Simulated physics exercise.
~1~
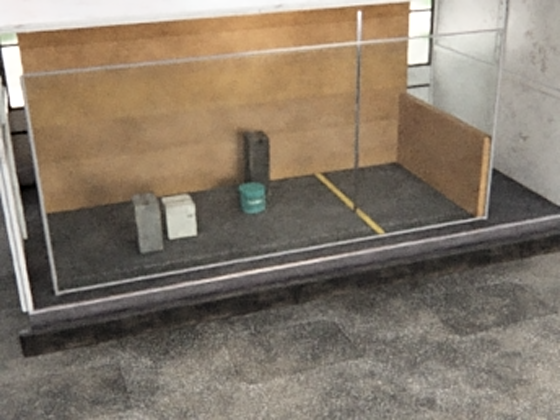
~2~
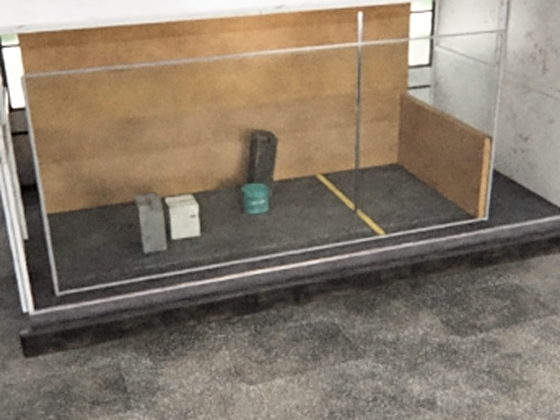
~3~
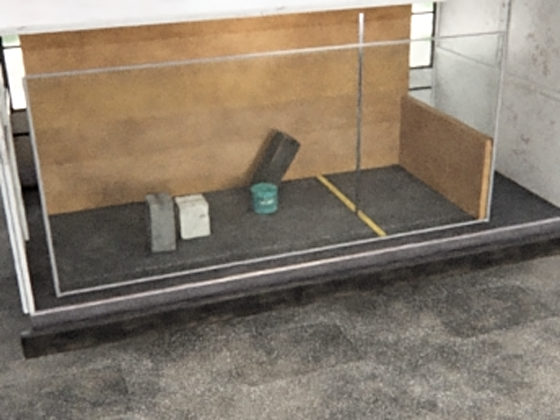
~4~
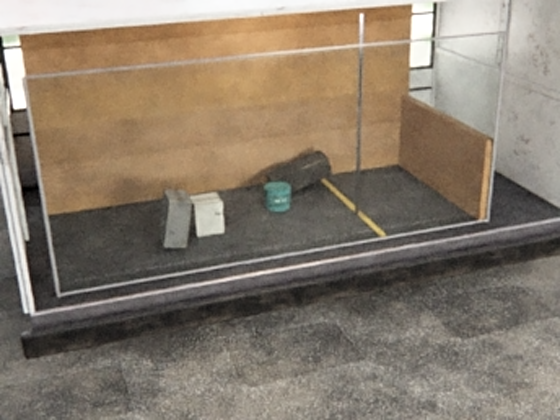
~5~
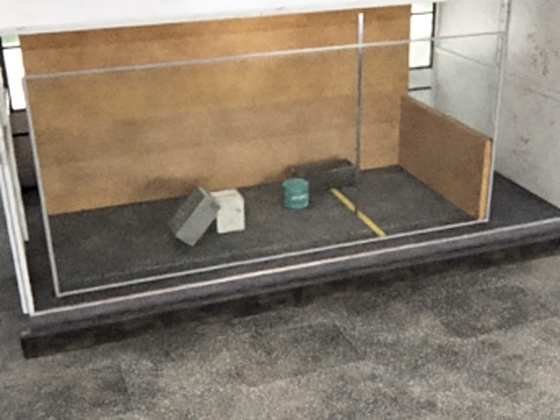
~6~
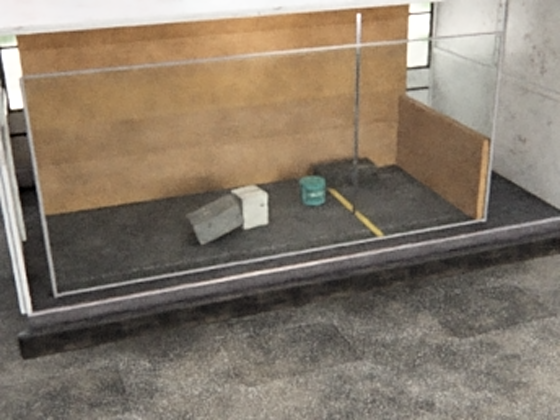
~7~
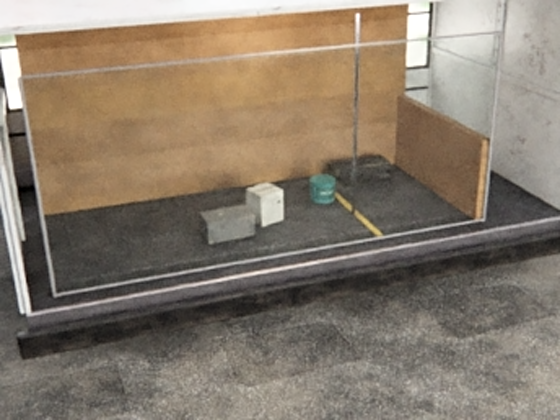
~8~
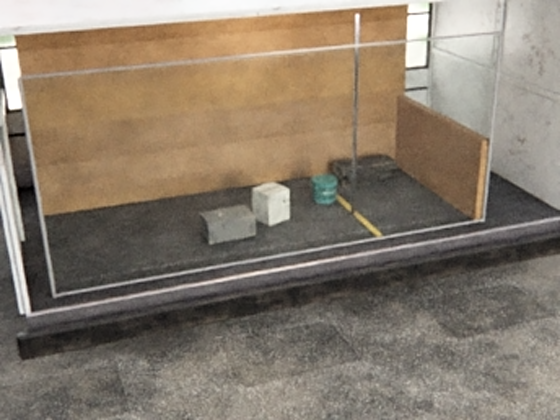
A teal bucket slides right with two toppling grey blocks and stops short of the yellow line.
